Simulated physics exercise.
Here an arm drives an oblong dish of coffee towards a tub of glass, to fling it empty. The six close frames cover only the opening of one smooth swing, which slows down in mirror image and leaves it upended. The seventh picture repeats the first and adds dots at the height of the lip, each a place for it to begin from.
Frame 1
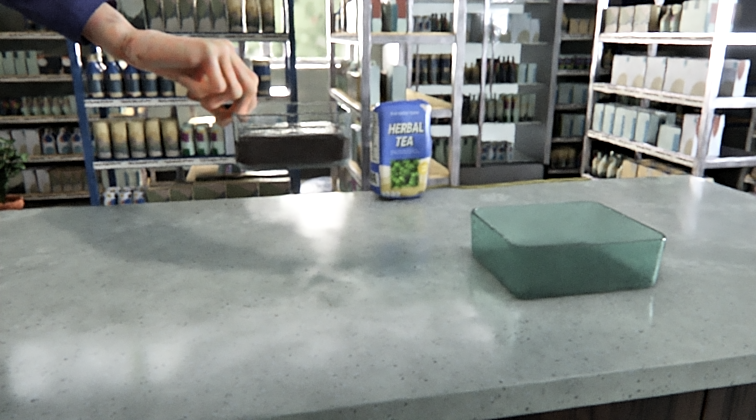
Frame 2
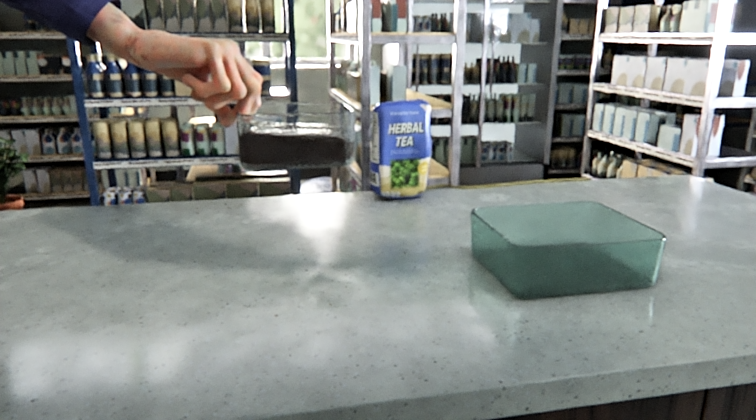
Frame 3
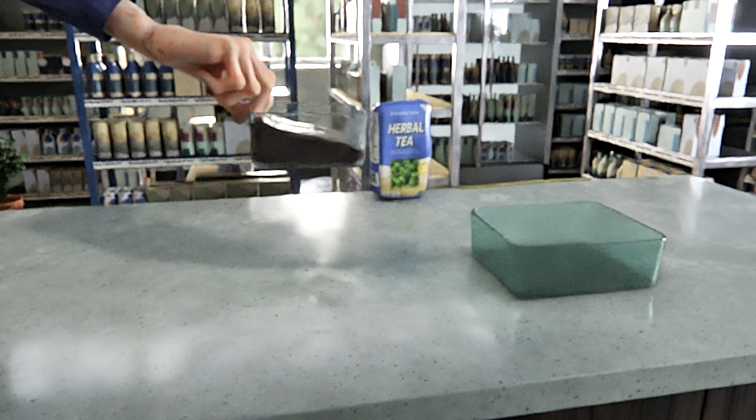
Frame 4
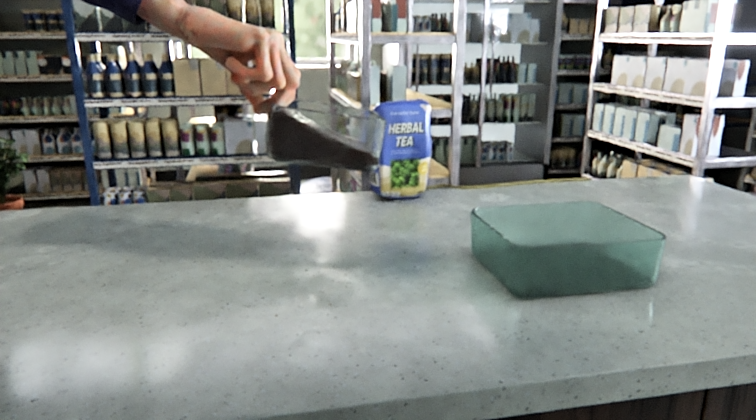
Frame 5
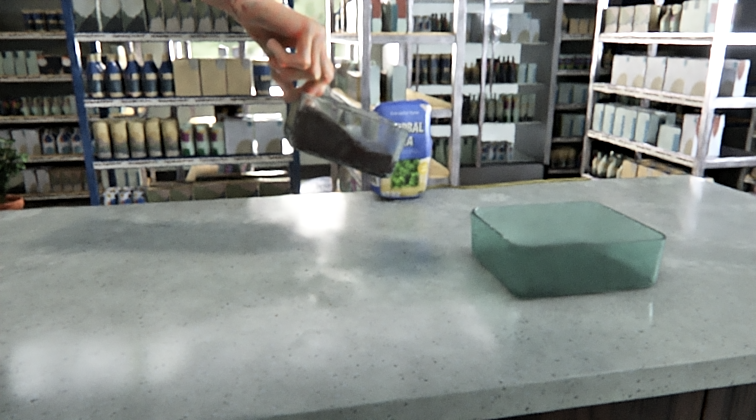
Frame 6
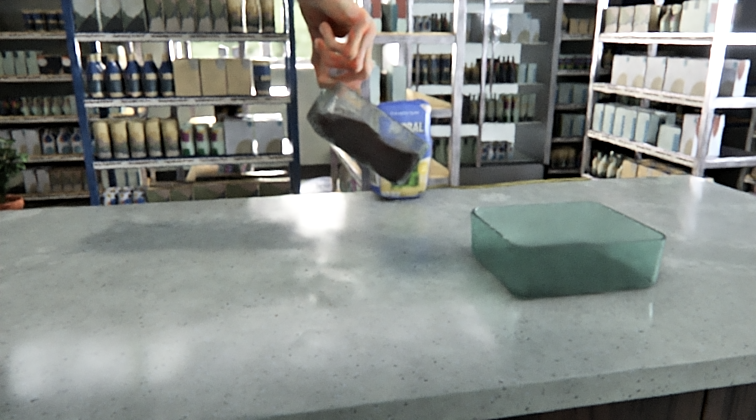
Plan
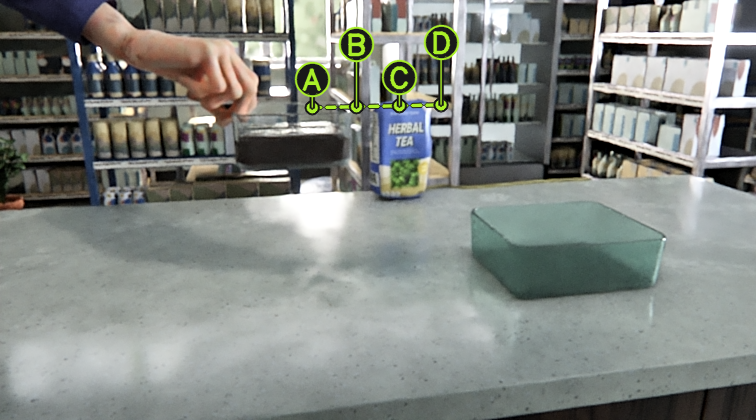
To begin with, a hand at the upper left holds a clear oblong dish of dark coffee level above a pale counter, with a green glass tub to the right. The hand carries the dish rightward, passing before a herbal tea package, and tilts it steadily downward on its right side, the coffee still inside.
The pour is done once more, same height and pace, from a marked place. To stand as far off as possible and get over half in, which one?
I would pick dot A.
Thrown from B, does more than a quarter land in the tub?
Yes.
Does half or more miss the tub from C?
No.
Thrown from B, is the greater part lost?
No, not at all.
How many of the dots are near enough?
All of them.
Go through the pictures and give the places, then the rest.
Upright, lip at (342, 107); tub from (511, 297) to (653, 283); nothing has left yet, in the first picture.
Upright, lip at (346, 106); nothing has left yet, in the second picture.
Tipped about 2°, lip at (358, 108); nothing has left yet, in the third picture.
Tipped about 9°, lip at (377, 114); nothing has left yet, in the fourth picture.
Tipped about 21°, lip at (398, 125); nothing has left yet, in the fifth picture.
Tipped about 35°, lip at (419, 138); nothing has left yet, in the sixth picture.
In lime, A at (312, 107); B at (356, 106); C at (399, 105); D at (441, 104).
With A, about 64 % lands in the tub, 24 % falls short and 12 % goes beside or beyond.
With B, about 69 % lands in the tub, 11 % falls short and 20 % goes beside or beyond.
With C, about 86 % lands in the tub, 7 % falls short and 7 % goes beside or beyond.
With D, about 66 % lands in the tub, 3 % falls short and 31 % goes beside or beyond.
